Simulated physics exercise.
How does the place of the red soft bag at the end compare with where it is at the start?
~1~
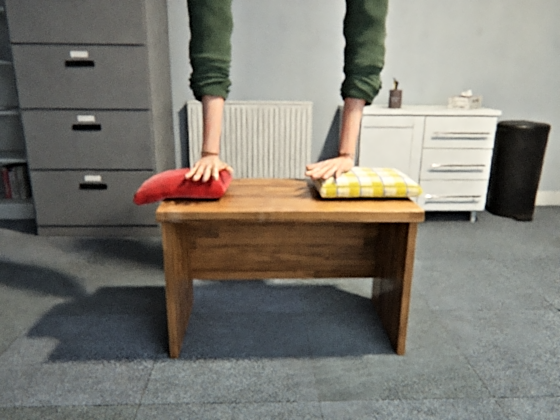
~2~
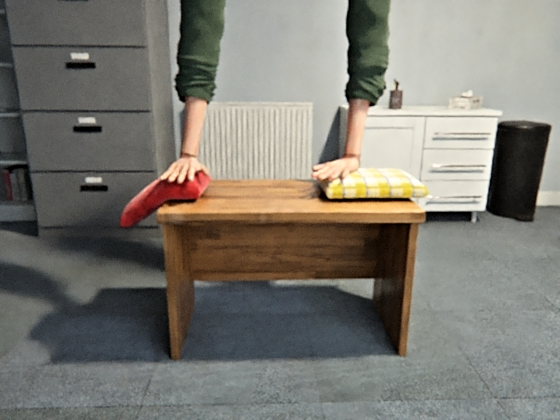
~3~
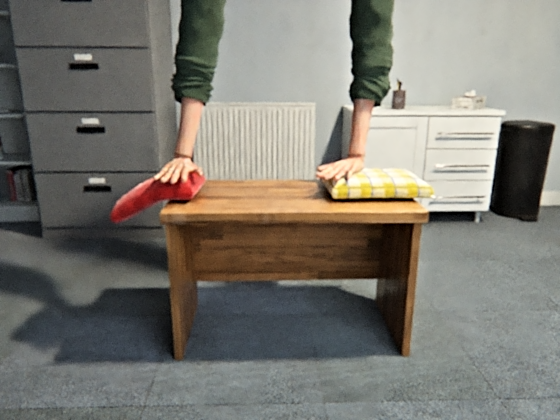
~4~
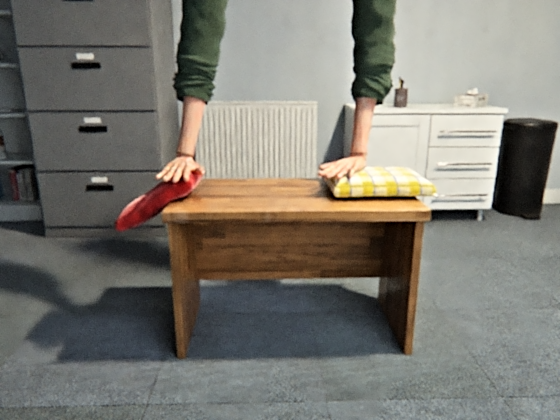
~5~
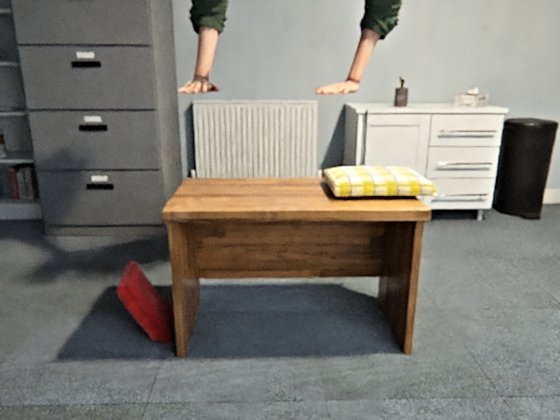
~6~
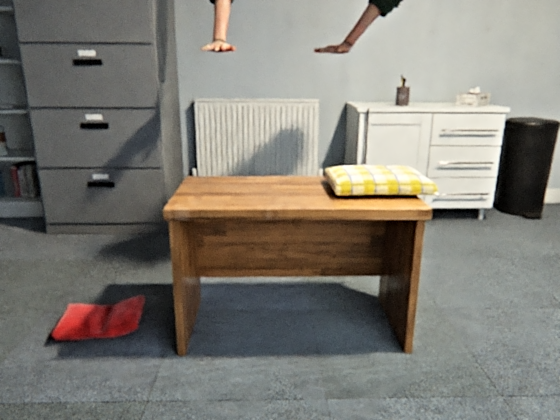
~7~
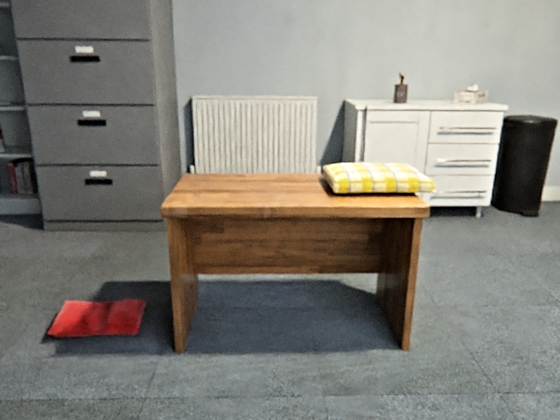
At the start the red soft bag is on the left end of the low wooden table under a hand. At the end it lies on the floor to the left of the table.
The footage shows two hands sliding a red soft bag left and a yellow checked folded blanket right on a low wooden table. The hands lift away, the red bag tips off the left edge onto the floor, and the blanket stays on the table.
